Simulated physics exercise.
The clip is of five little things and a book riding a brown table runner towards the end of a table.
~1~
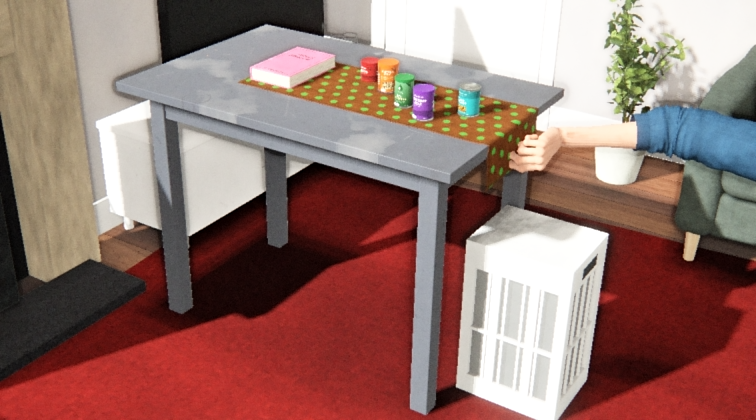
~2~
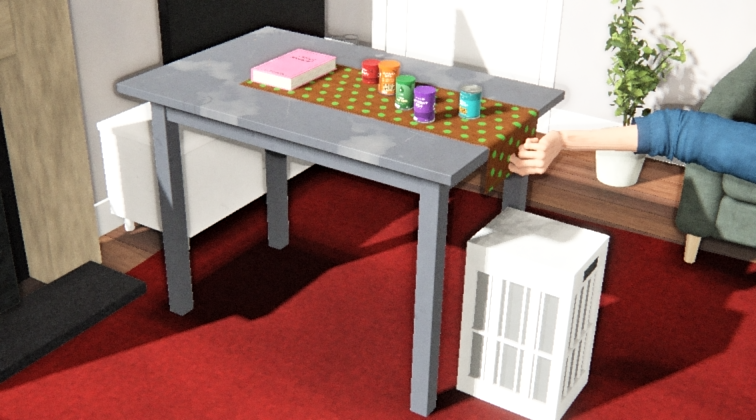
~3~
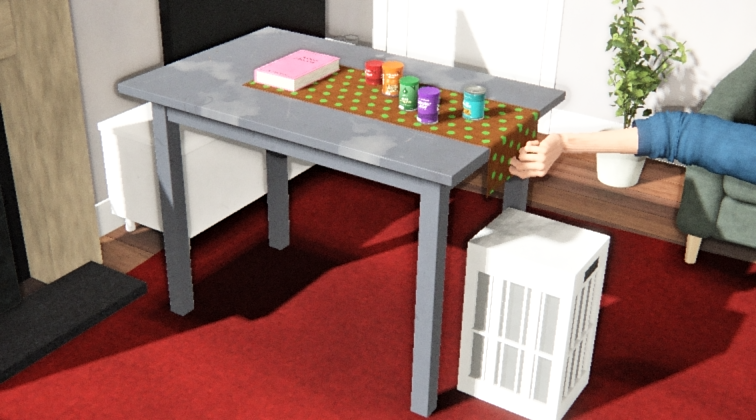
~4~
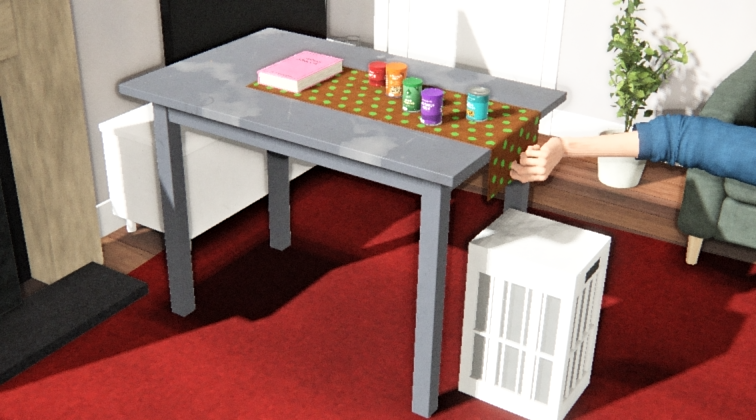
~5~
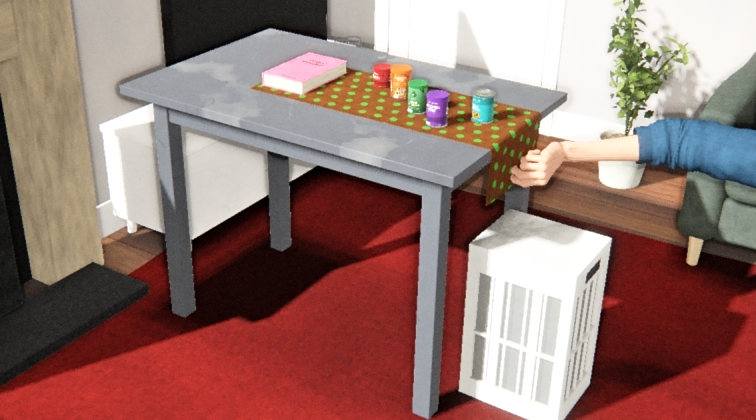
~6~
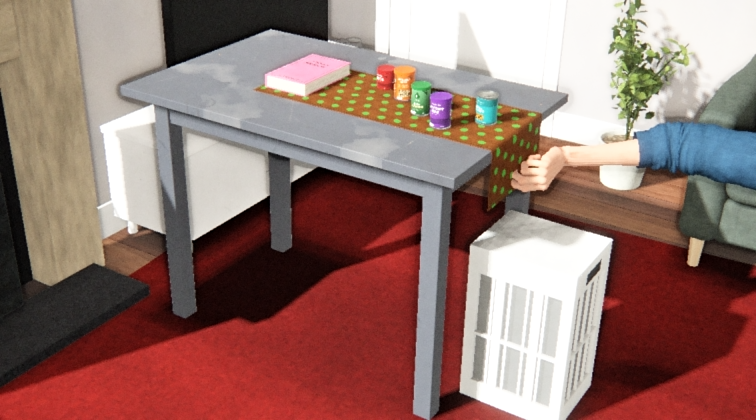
To begin with, a book and five small colourful containers sit on a green-dotted brown runner across a grey table, its overhanging end gripped by a hand at the right. The hand draws the cloth slowly downward, and the book and containers ride a short way right with it, staying upright.
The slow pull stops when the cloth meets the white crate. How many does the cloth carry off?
The answer is one.
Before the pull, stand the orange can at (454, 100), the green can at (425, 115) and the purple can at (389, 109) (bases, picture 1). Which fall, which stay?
The orange can keeps its place on top, the green can stays on, the purple can survives.
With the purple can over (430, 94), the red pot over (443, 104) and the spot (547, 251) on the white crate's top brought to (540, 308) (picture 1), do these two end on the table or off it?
The purple can is carried off; the red pot drops off.
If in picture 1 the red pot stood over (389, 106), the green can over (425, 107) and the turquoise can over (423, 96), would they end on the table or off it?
The red pot remains up, the green can survives, the turquoise can survives.
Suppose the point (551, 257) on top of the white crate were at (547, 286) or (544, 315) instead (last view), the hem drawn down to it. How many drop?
It would be 2 and 3.
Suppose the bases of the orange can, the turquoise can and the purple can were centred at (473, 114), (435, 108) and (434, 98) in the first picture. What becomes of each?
The orange can is carried off; the turquoise can stays on; the purple can survives.
Early on, hem on the crate; all still up.
Midway, hem on the crate; turquoise can gone.
Finally, hem on the crate; turquoise can gone. Over the edge go one.
